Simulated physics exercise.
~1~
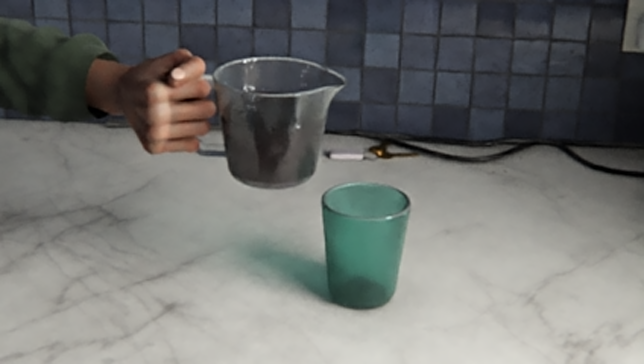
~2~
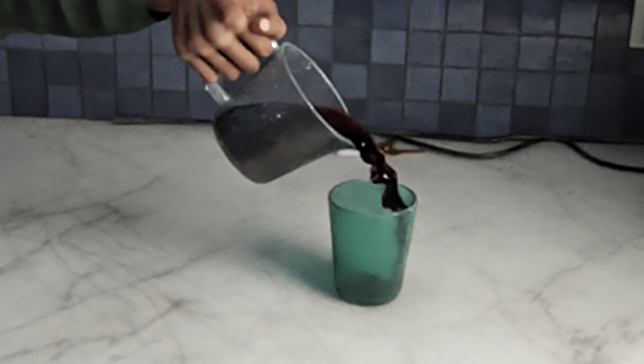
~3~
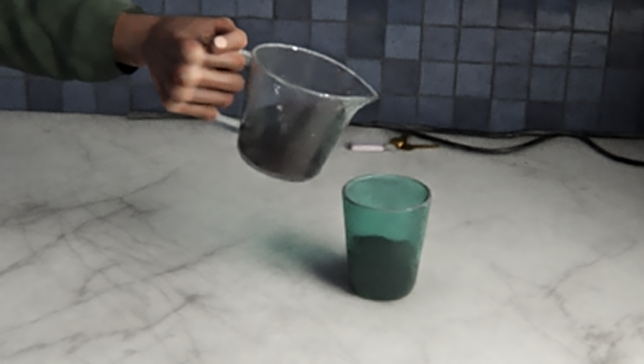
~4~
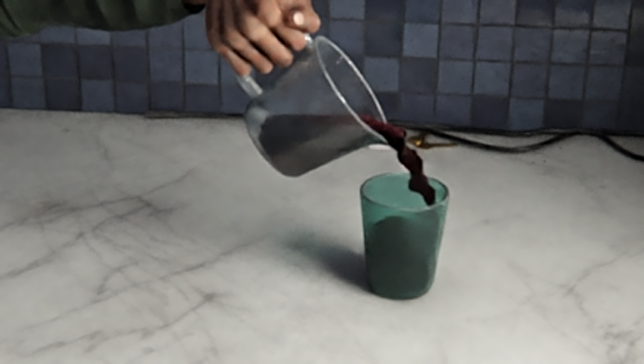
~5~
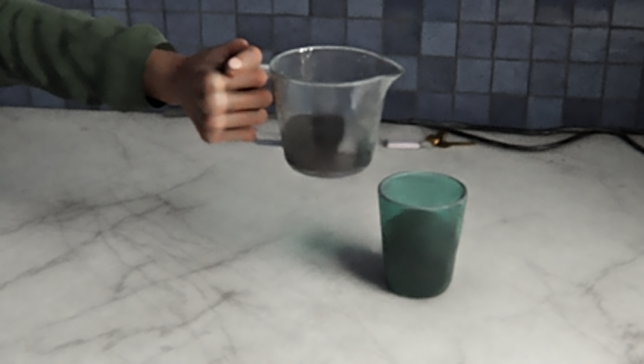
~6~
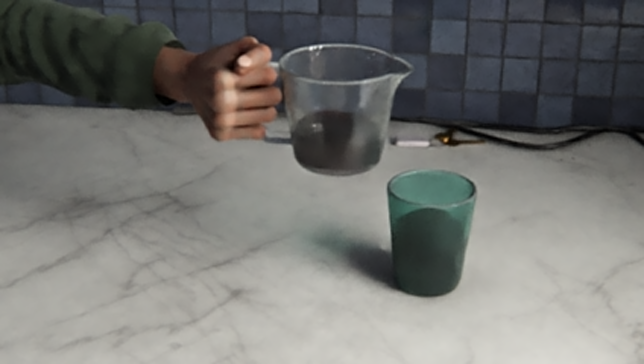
In the video, a hand holds a clear glass jug of dark red liquid above and left of an empty green glass, tilts it to pour, eases back, then pours again before leveling it, leaving the glass nearly full and some liquid in the jug.
